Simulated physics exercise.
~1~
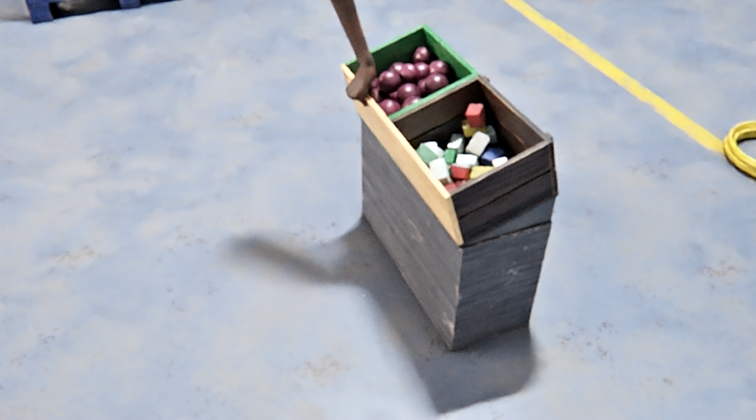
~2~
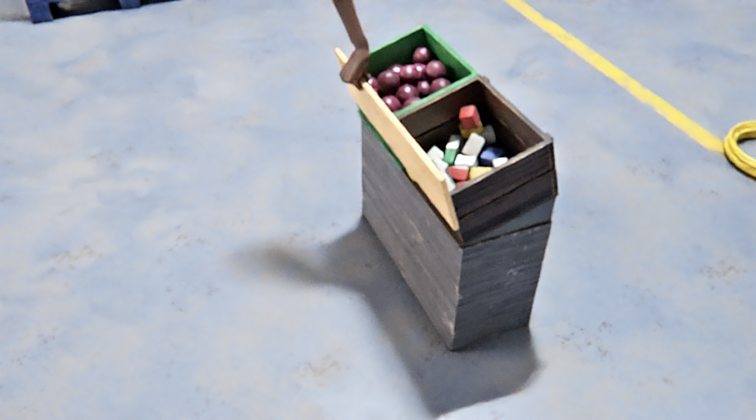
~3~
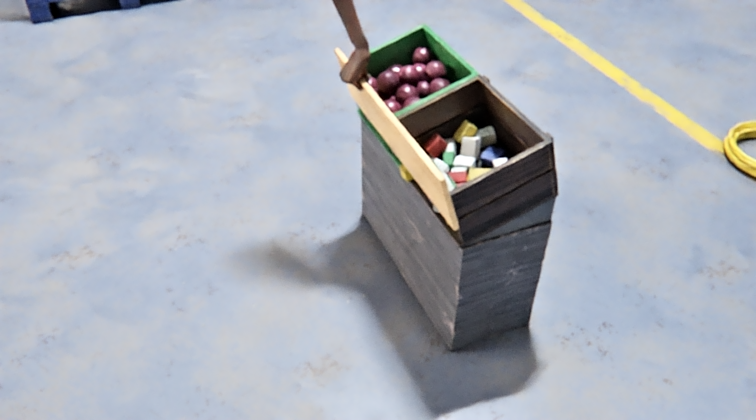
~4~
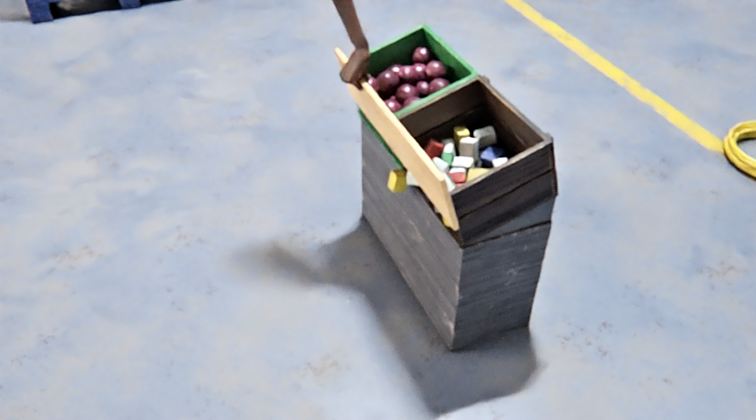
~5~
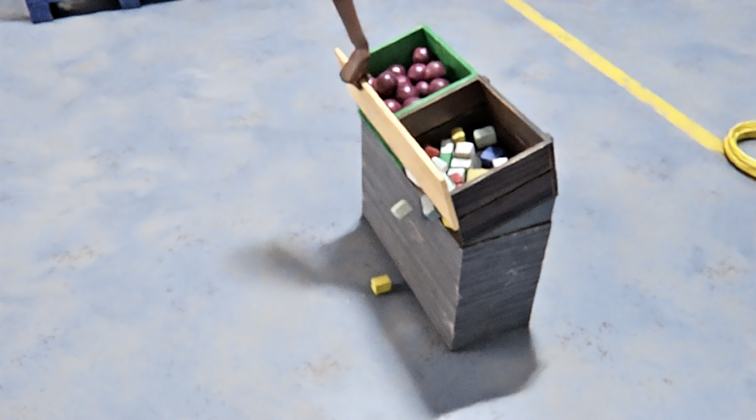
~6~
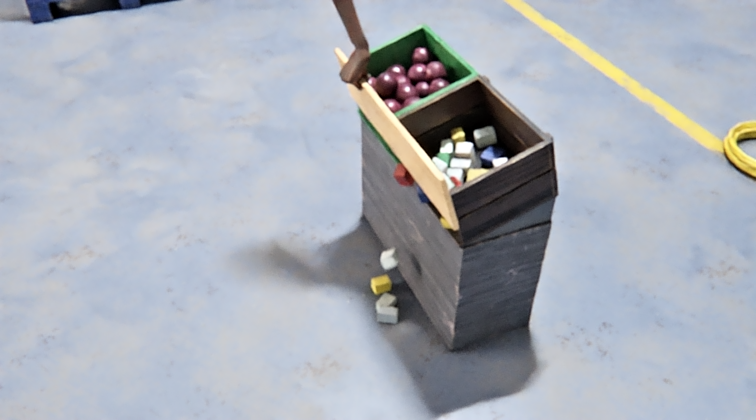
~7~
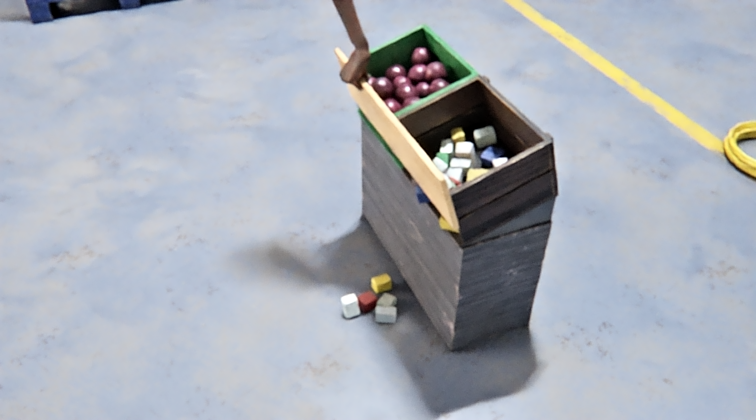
On a blue-grey floor, a brown arm raising a wooden gate on sloping bins, several toy bricks dropping out, red onions staying inside.
